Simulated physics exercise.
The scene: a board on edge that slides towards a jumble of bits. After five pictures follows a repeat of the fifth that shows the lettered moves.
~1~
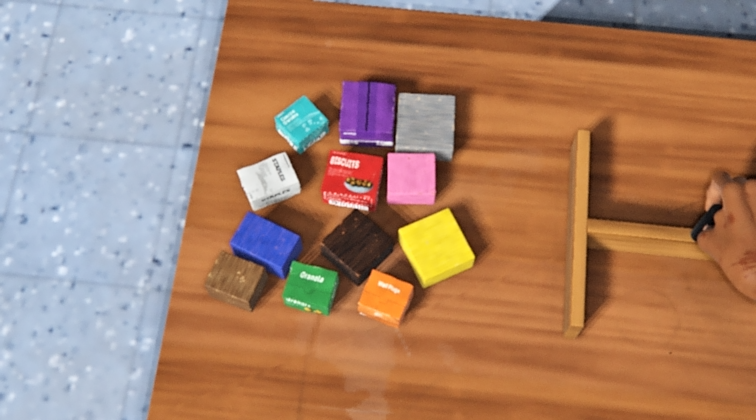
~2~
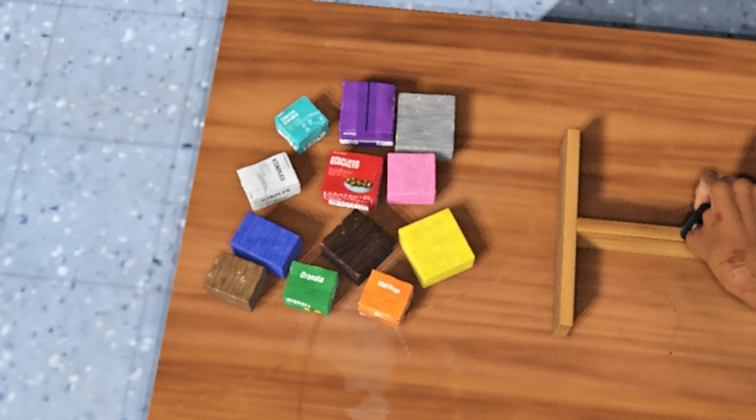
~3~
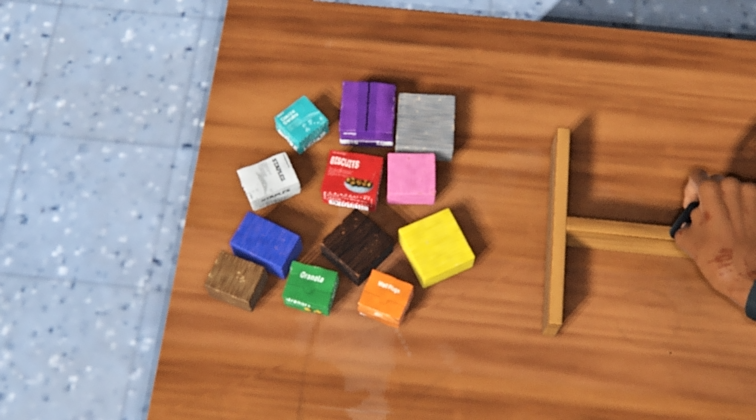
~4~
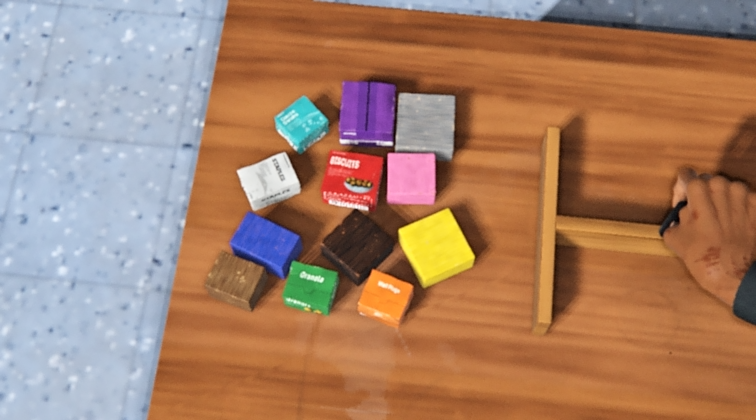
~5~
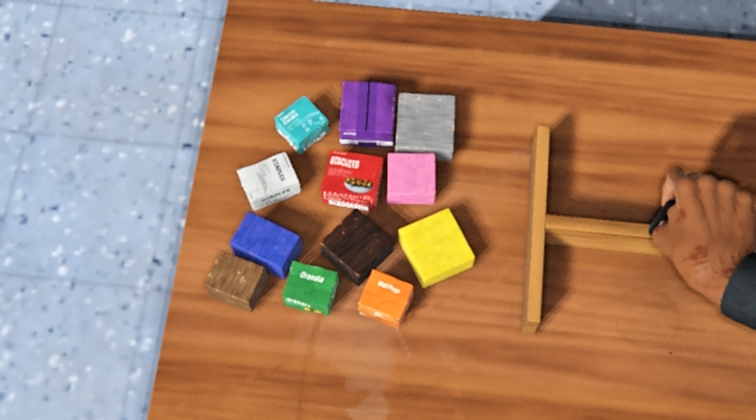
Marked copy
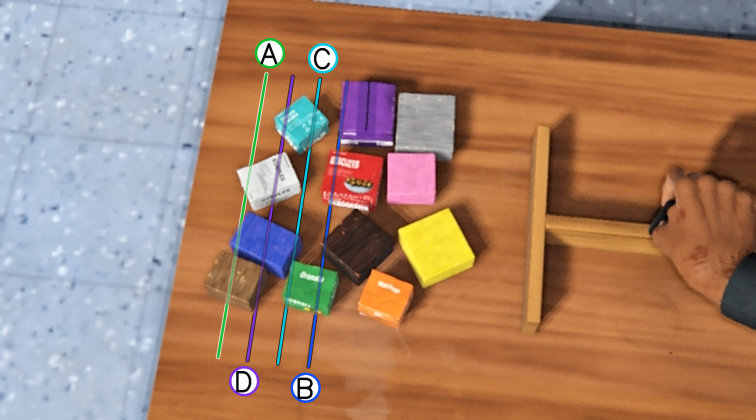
On a wooden tabletop seen from above, with pale blue speckled floor along the left, the camera stays still. Loosely clustered left of centre are turquoise, purple, grey, white, red, pink, blue, black, yellow, brown, green and orange blocks and boxes, with a T-shaped wooden pusher to their right. A hand grips its handle and slides the upright board a short way left, while the pieces stay put.
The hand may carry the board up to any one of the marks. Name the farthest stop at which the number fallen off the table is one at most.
Stop at B.
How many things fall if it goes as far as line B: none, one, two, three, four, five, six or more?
By then, none.
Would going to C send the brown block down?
Yes.
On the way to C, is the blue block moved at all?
Yes.
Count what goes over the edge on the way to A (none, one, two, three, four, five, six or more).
Six or more.
On the marked copy, A at (244, 208); B at (329, 216); C at (300, 213); D at (271, 210).
Following B. Soon after the start, board (464, 212); yellow block (417, 239); brown block (237, 282).
Later, board (389, 205); white box (244, 177); turquoise box (258, 124).
In the end, board (333, 199); white box (197, 165); blue block (184, 246); none fallen.
As for the rest, A drops eight; C drops three; D drops three.
